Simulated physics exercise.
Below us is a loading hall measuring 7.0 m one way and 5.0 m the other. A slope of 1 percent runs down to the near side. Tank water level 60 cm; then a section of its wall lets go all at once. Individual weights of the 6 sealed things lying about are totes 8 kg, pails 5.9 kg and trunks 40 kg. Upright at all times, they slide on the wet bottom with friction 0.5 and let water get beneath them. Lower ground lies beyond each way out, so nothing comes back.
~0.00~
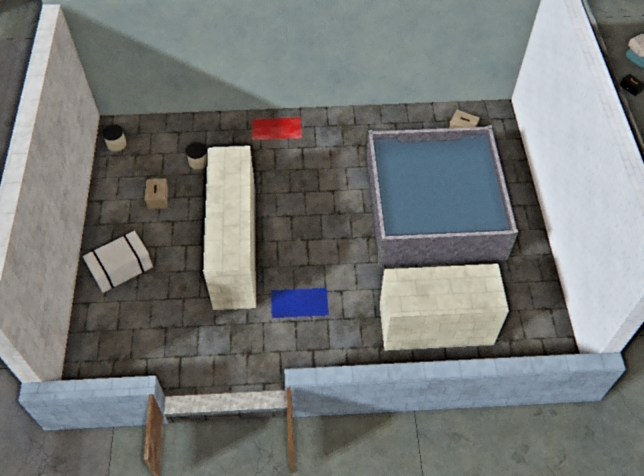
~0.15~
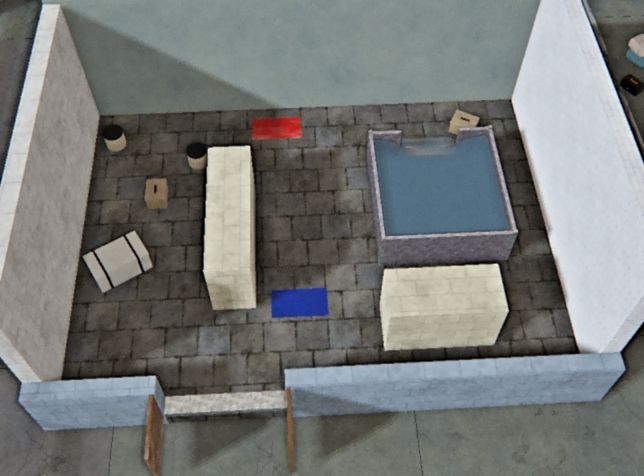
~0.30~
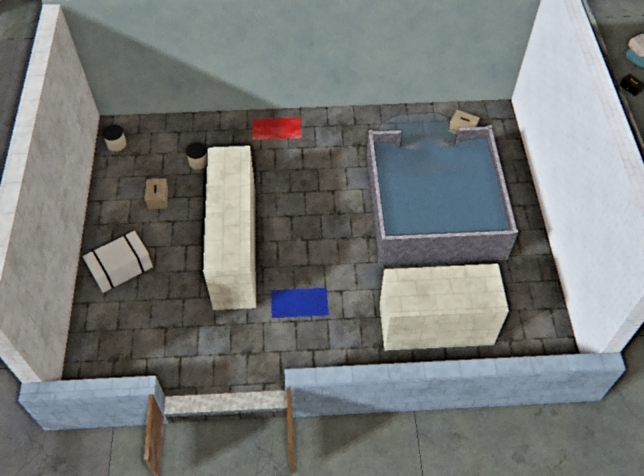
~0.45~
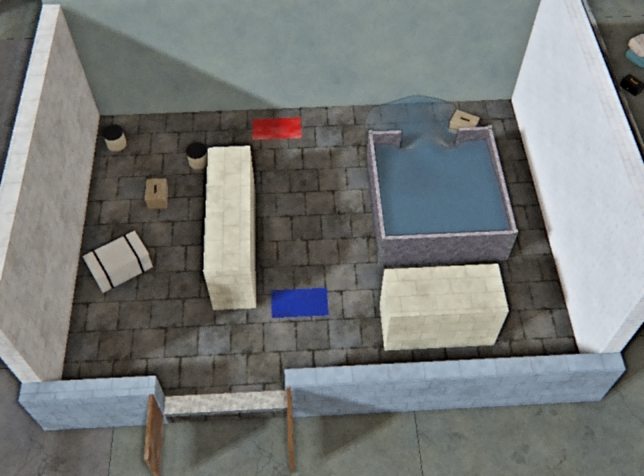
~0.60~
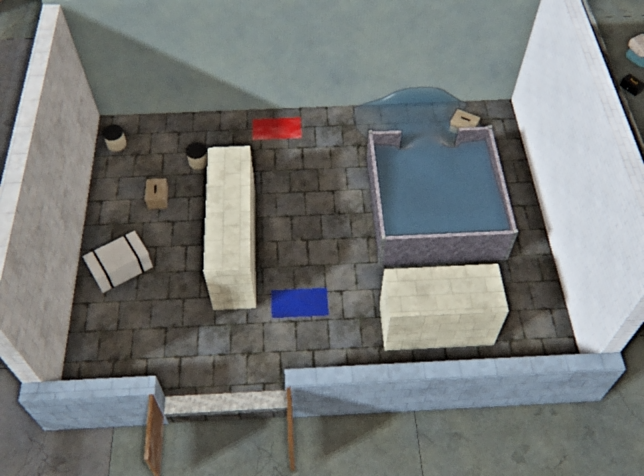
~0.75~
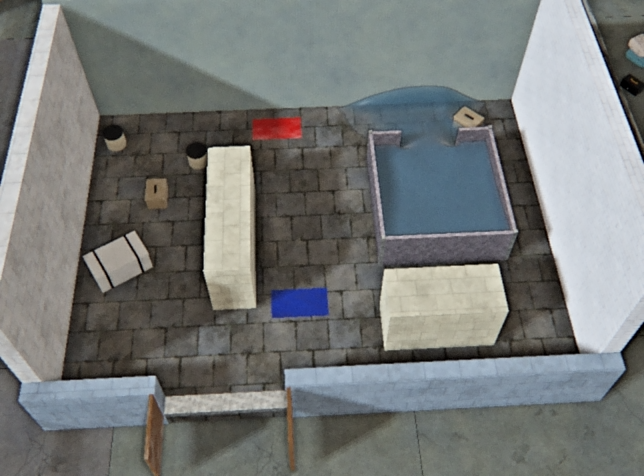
Water pouring through a gap in the far side of a raised tank, spreading across the floor and nudging a small tote.
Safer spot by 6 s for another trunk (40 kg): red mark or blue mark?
The blue mark is safer.
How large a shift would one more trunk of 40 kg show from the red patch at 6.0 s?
I'd put it near 100 cm.
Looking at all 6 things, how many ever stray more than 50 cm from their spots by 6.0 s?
Count: 5.
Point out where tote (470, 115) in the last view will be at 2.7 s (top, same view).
Position: About (524, 239).
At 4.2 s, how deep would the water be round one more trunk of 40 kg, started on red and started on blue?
Respectively 6 and 3 cm.
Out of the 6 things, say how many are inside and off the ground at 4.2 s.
Just then, the number is 2.
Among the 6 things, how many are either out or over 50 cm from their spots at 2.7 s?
The answer is 1.
After 1.2 s on red it would be 0 cm off in 1 cm of water; on blue it would be 0 cm off in 0 cm of water.
After 2.7 s on red it would be 84 cm off in 6 cm of water; on blue it would be 0 cm off in 0 cm of water.
After 4.2 s on red it would be 107 cm off in 6 cm of water; on blue it would be 0 cm off in 3 cm of water.
After 6.0 s on red it would be 107 cm off in 5 cm of water; on blue it would be 0 cm off in 4 cm of water.
